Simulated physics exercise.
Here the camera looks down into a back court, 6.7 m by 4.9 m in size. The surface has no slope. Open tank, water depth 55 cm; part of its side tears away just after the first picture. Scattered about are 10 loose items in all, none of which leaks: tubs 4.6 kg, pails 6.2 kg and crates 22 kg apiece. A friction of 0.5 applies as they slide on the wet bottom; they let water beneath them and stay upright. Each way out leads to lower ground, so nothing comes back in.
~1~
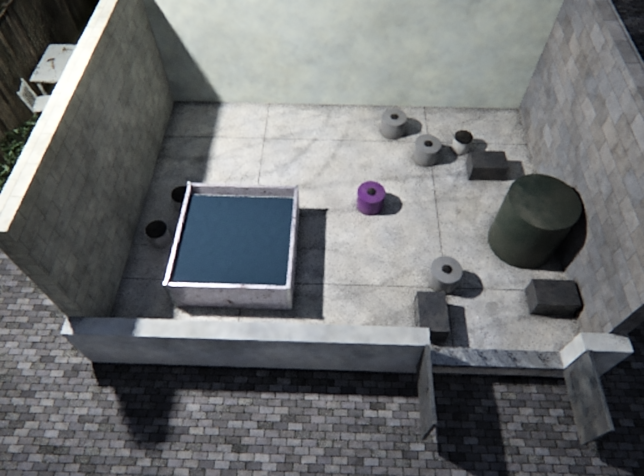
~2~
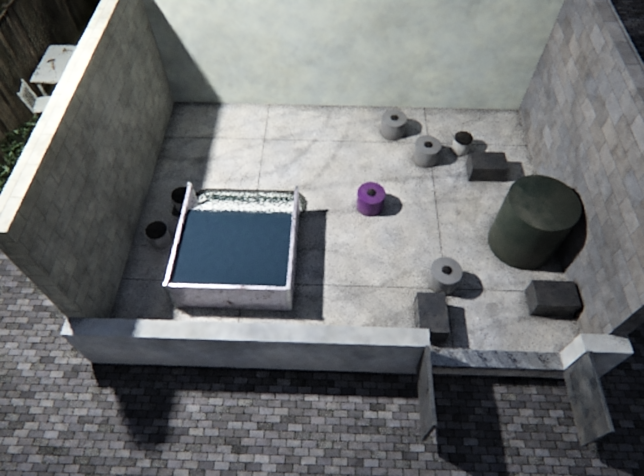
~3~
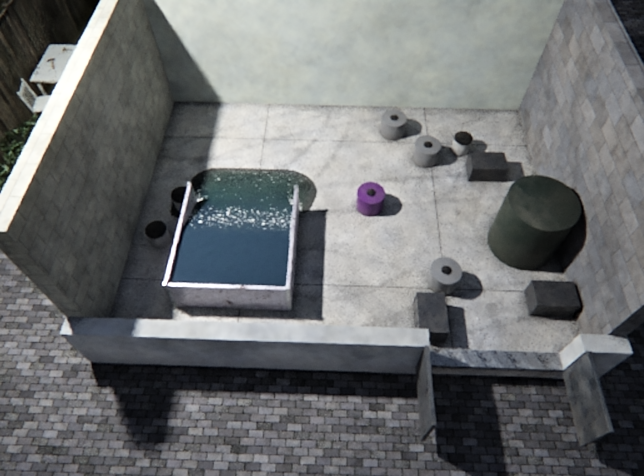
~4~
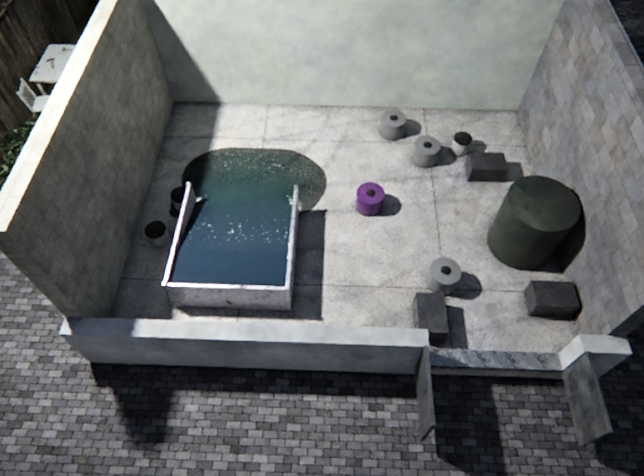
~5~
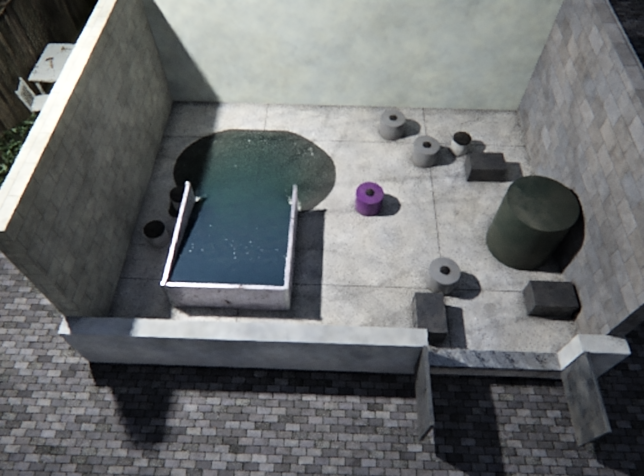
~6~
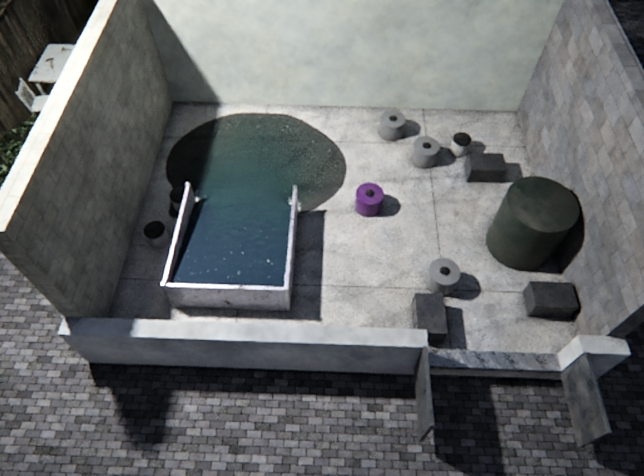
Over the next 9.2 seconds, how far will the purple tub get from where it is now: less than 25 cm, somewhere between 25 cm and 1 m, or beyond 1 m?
The way I see it, it gets displaced a short stretch.
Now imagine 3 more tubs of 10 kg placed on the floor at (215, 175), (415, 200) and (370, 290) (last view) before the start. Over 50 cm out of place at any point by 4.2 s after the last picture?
One by one: Beyond the mark, below the mark, below the mark.
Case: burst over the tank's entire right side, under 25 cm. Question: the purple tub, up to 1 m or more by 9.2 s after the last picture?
The purple tub simply gets swept away.
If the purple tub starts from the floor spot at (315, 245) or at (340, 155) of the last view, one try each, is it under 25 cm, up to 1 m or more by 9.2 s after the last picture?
Results, in order: Essentially stationary, then borne far off.
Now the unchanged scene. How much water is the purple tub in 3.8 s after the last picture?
I'd put it at about 1 cm.
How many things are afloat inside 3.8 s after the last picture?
Count: 2.
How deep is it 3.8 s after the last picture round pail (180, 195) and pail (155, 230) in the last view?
Depth approx. 7 cm / 6 cm.
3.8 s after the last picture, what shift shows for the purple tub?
Some 0 cm from the start.
Then, 1.2 s after the last picture the purple tub is near (370, 193), 0.0 m from its start, aground; 0 of 10 are out; 0 afloat.
Then, 3.8 s after the last picture the purple tub is near (370, 193), 0.0 m from its start, aground; 0 of 10 are out; 2 afloat.
Then, 6.2 s after the last picture the purple tub is near (382, 220), 0.6 m from its start, aground; 0 of 10 are out; 5 afloat.
Then, 9.2 s after the last picture the purple tub is near (361, 231), 0.8 m from its start, afloat; 0 of 10 are out; 3 afloat.
